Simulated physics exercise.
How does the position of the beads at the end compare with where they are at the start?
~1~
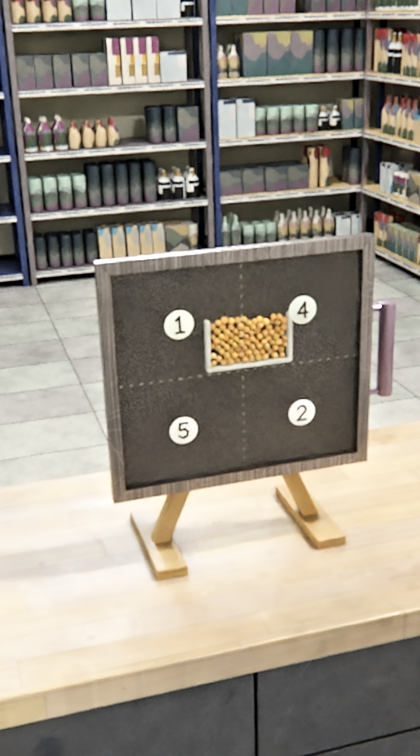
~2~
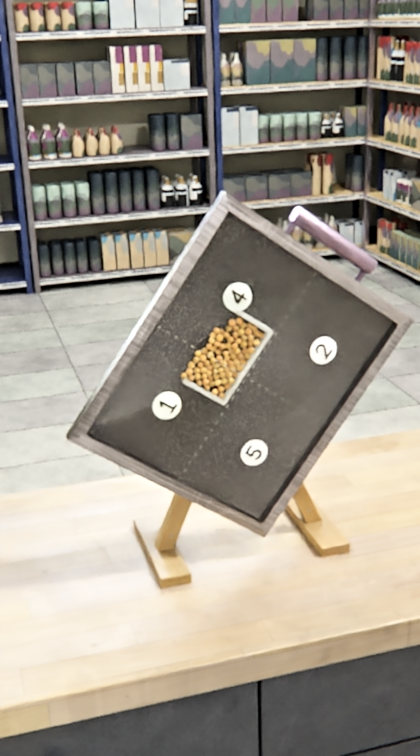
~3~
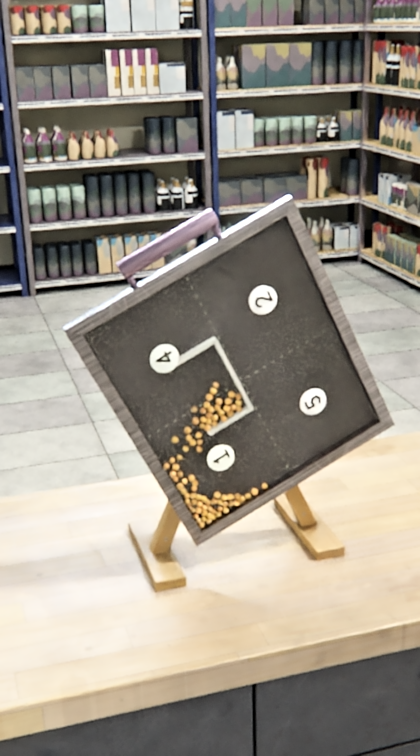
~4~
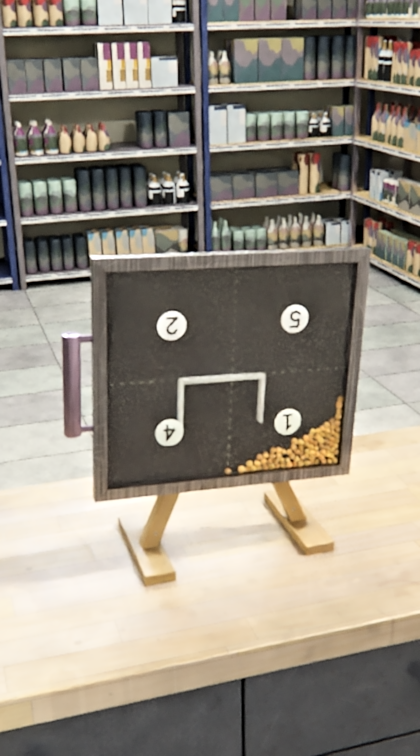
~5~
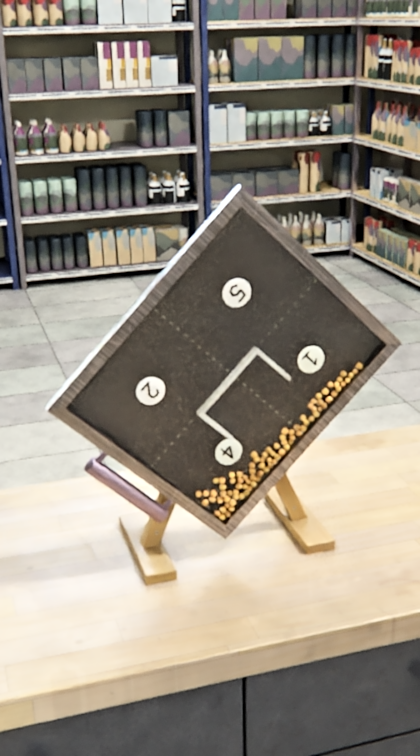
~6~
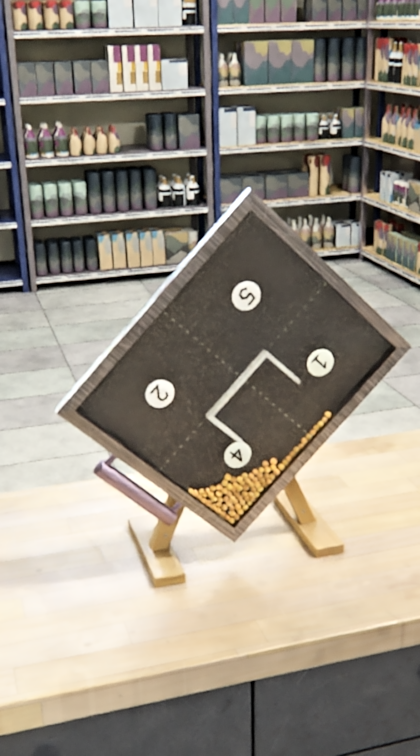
At the start the beads sit in the small open holder near the middle of the box. At the end they are lower down, heaped outside it in the box's bottom corner, mostly in the quarter marked four.
